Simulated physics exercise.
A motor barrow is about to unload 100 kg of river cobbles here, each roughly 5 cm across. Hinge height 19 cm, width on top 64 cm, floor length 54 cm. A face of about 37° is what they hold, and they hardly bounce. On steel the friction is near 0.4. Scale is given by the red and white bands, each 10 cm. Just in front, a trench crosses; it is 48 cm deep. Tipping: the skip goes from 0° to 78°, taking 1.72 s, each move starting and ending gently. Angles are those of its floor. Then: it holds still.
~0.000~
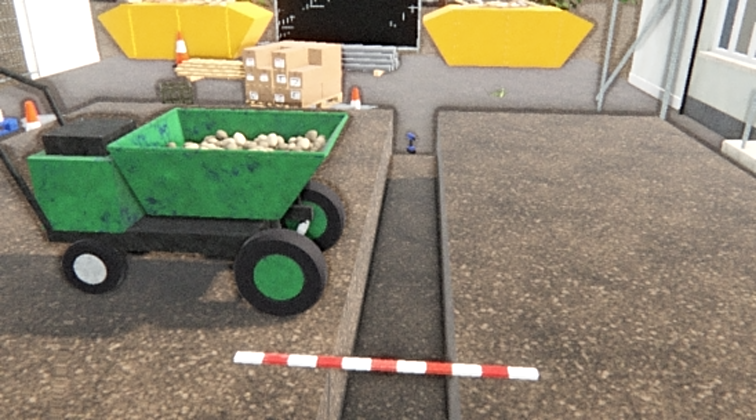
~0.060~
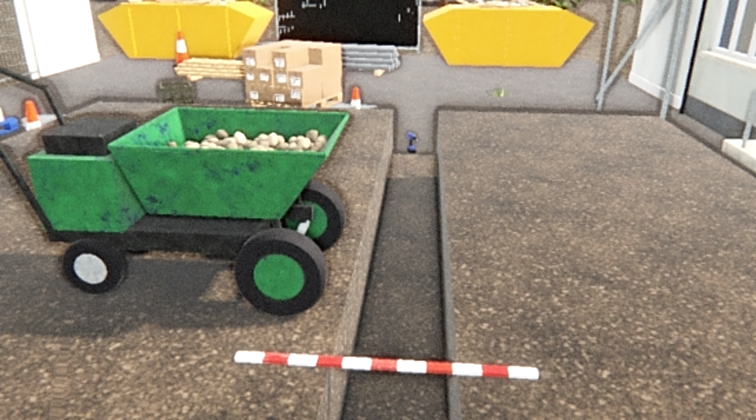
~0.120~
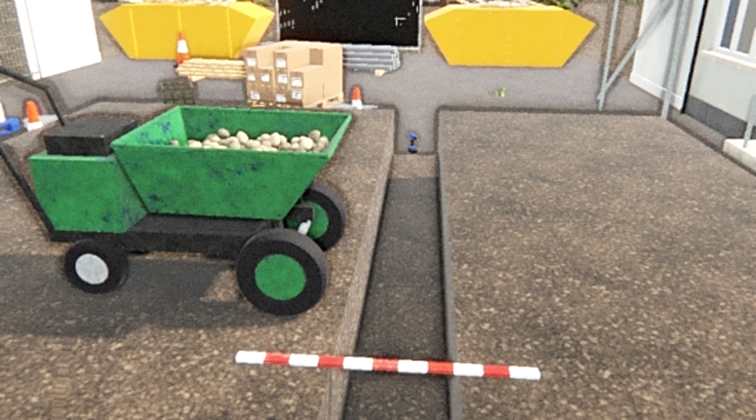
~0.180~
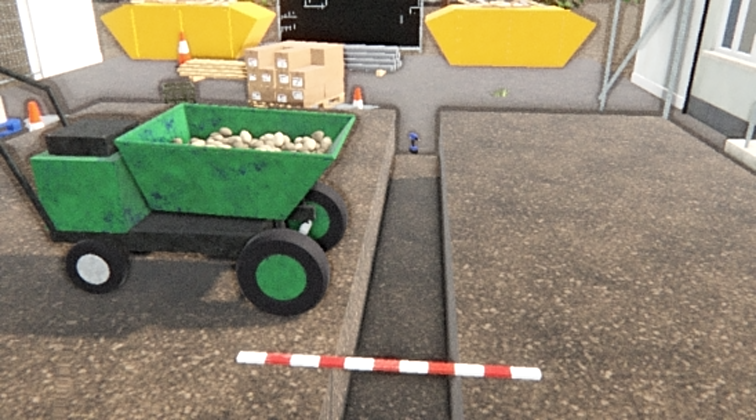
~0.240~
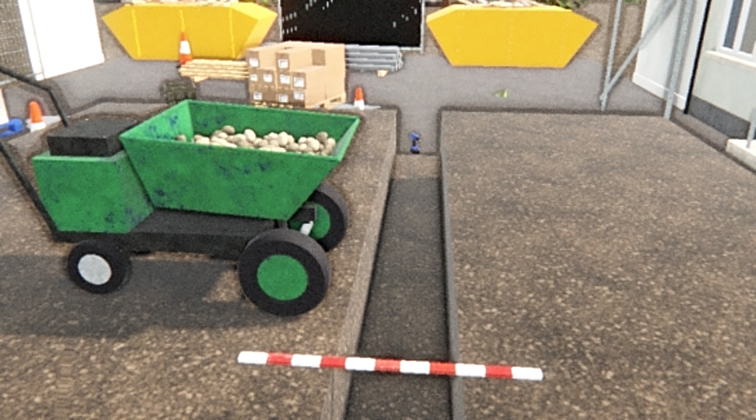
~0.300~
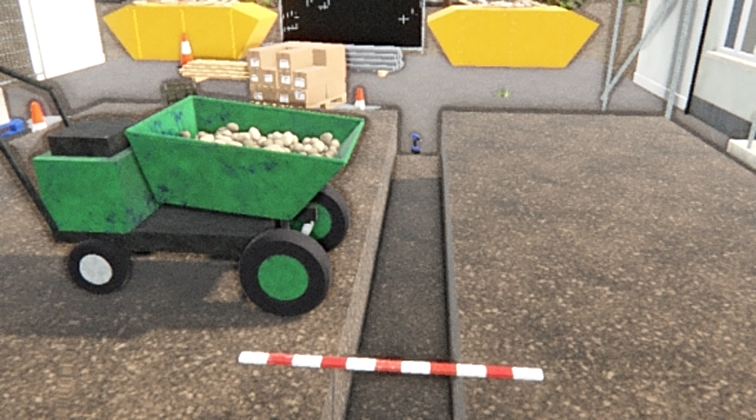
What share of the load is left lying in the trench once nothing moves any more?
About 68 per cent.
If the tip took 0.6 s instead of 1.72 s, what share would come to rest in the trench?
That works out at about 40 in a hundred.
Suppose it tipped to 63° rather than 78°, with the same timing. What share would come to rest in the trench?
Expect roughly 50 per cent.
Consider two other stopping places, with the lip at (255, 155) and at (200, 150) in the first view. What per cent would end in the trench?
Roughly 100 in a hundred from the first, 60 in a hundred from the second.
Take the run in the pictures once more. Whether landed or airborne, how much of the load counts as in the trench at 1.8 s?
Around 30 per cent of it, at that instant.
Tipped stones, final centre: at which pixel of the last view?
In the last view, about (436, 364).
After 1.3 s the floor is at 66°; 100 % in the skip; the foremost stones are at (428, 245).
After 1.8 s the floor is at 78°; 43 % in the skip, 31 % in the trench, 26 % past the trench; the foremost stones are at (556, 300).
After 2.2 s the floor is at 78°; 12 % in the skip, 54 % in the trench, 33 % past the trench; the foremost stones are at (612, 300).
After 4.1 s the floor is at 78°; 0 % in the skip, 68 % in the trench, 32 % past the trench; the foremost stones are at (621, 287).
